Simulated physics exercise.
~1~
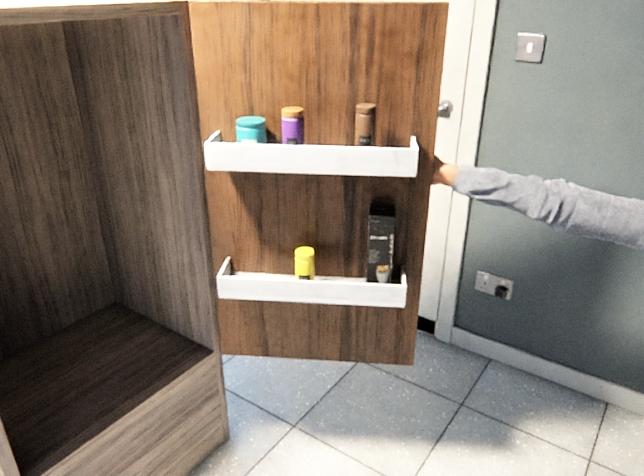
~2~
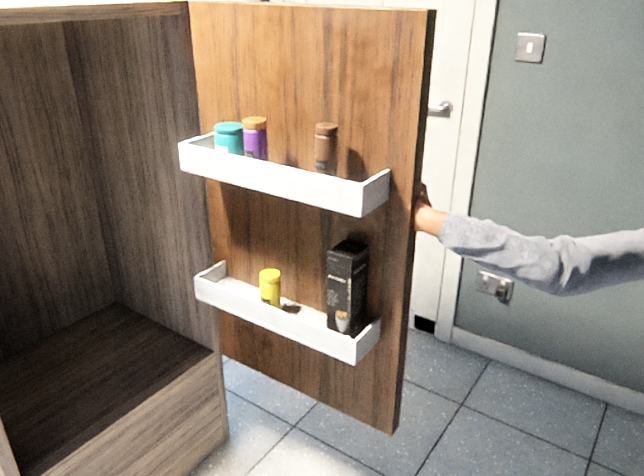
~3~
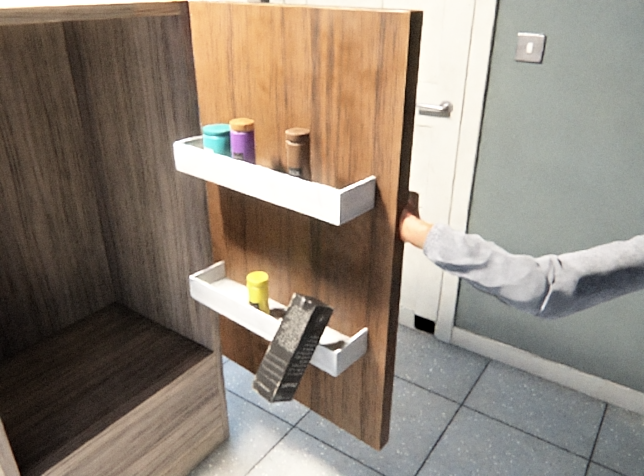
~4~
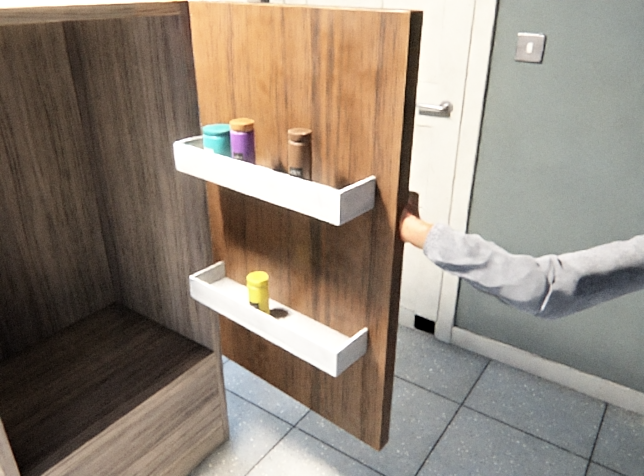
A hand swings a cupboard door round and a black carton topples off its lower rack.
